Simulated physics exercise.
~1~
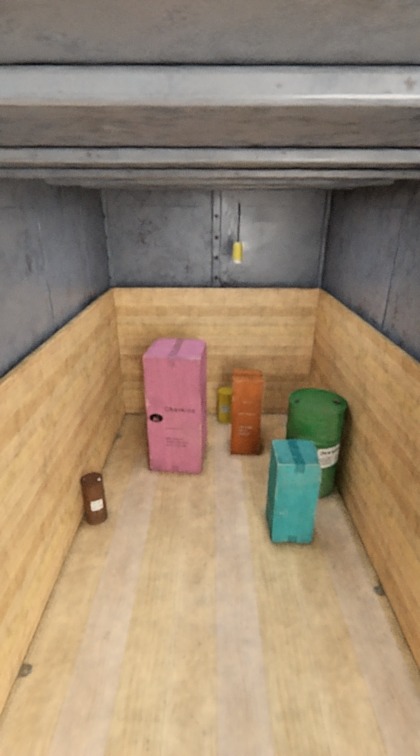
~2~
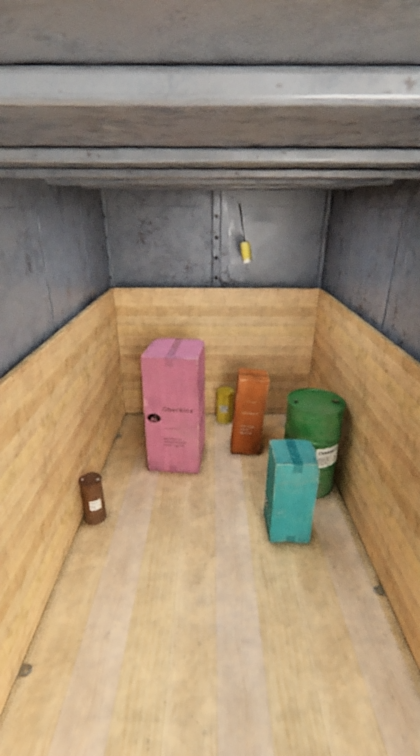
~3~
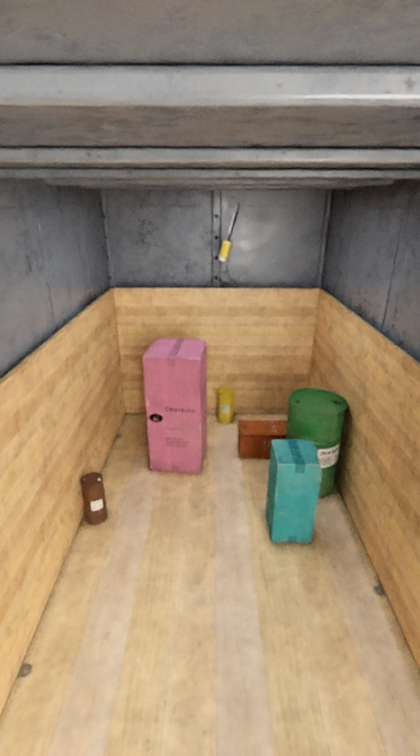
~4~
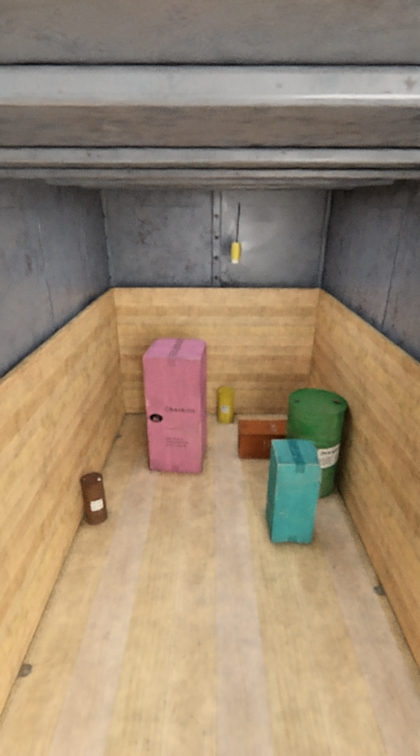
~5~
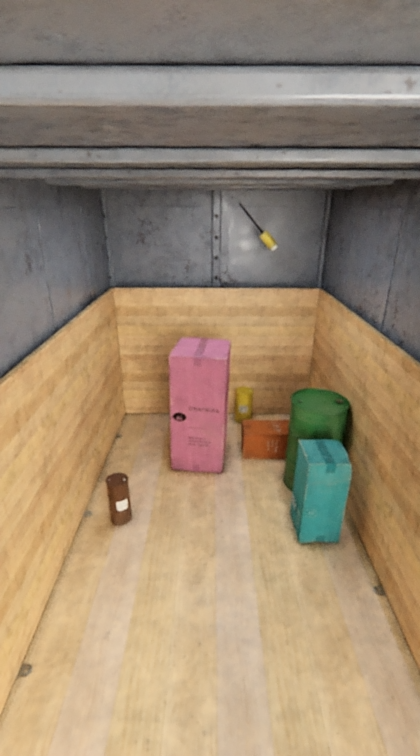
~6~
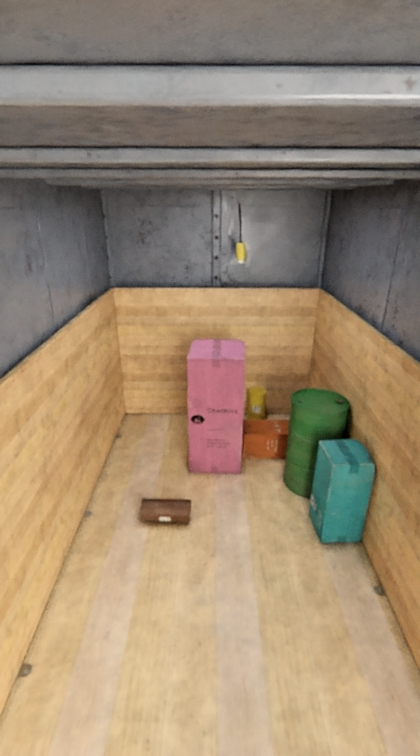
The orange box in a van's load bay toppled onto its side, then the pink and turquoise boxes and two canisters slid right while a yellow tag swung overhead; the brown canister ended up lying down, and the green drum stayed put.
